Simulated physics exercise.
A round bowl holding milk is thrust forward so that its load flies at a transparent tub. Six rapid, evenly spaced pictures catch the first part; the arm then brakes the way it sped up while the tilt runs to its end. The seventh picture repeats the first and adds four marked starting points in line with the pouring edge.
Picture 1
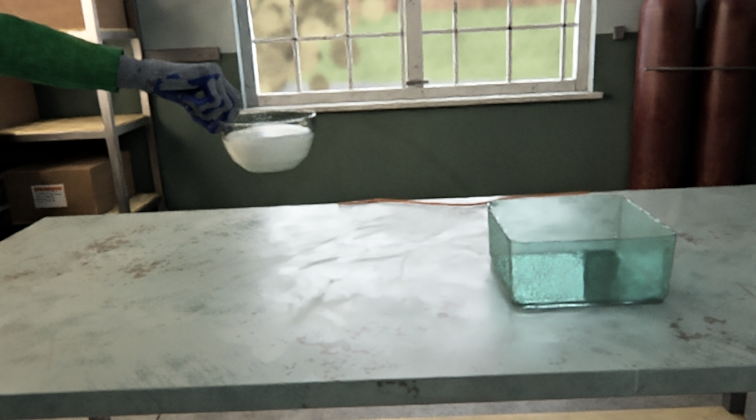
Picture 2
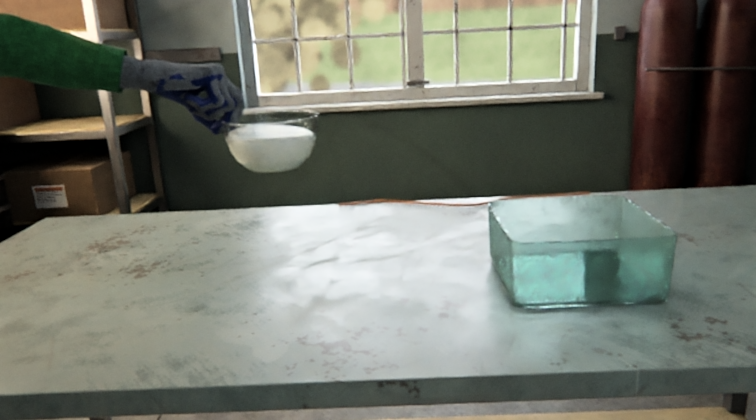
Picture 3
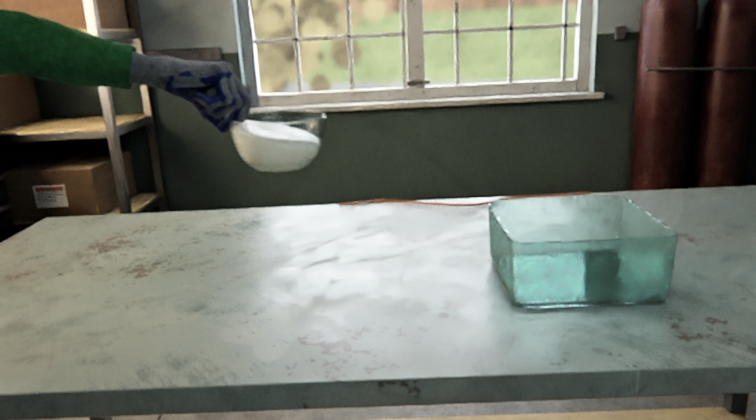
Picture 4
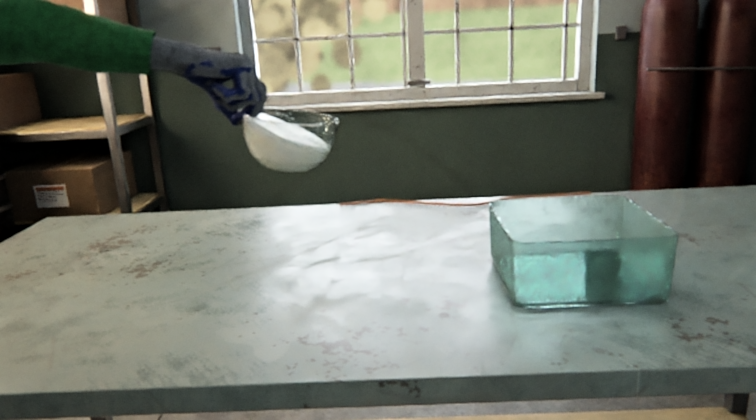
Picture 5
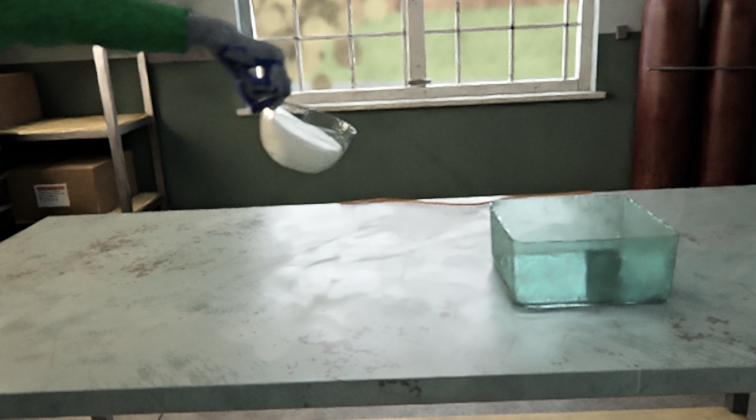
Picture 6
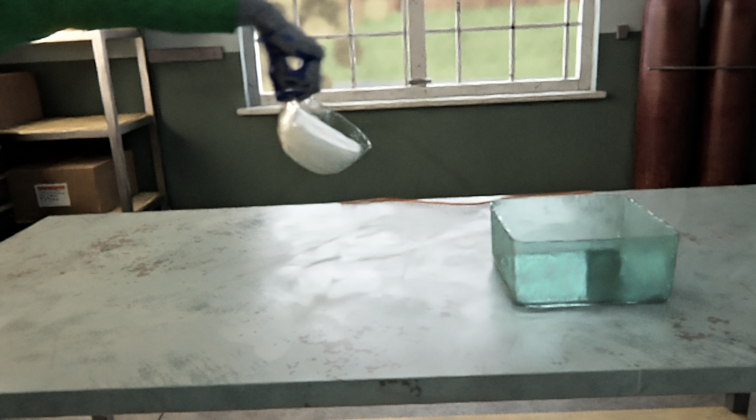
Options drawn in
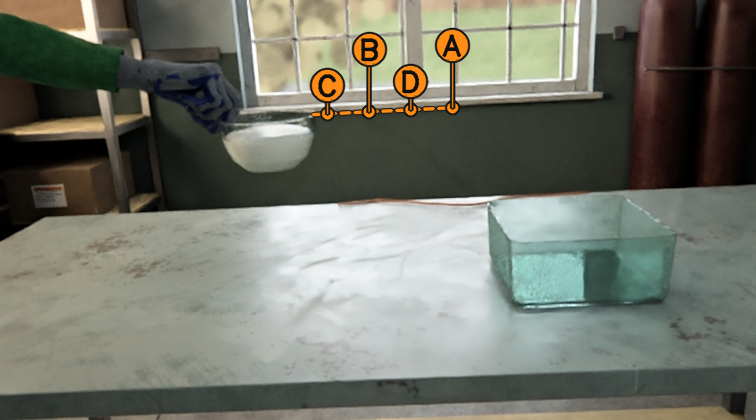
A gloved hand moves a glass bowl of white milk rightward and tilts it steadily.
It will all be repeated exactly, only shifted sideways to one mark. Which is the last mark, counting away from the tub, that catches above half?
Spot B.
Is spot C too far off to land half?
Yes, that goes wrong.
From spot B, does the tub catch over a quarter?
Yes, clearly.
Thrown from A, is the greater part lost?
No.
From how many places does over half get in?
Three of the four.
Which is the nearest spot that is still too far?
That would be C.
On the marked copy, A at (452, 107); B at (369, 111); C at (327, 113); D at (410, 109).
For spot A, about 87 % lands in the tub, 8 % falls short and 5 % goes beside or beyond.
For spot B, about 78 % lands in the tub, 5 % falls short and 17 % goes beside or beyond.
For spot C, about 10 % lands in the tub, 85 % falls short and 4 % goes beside or beyond.
For spot D, about 70 % lands in the tub, 6 % falls short and 25 % goes beside or beyond.
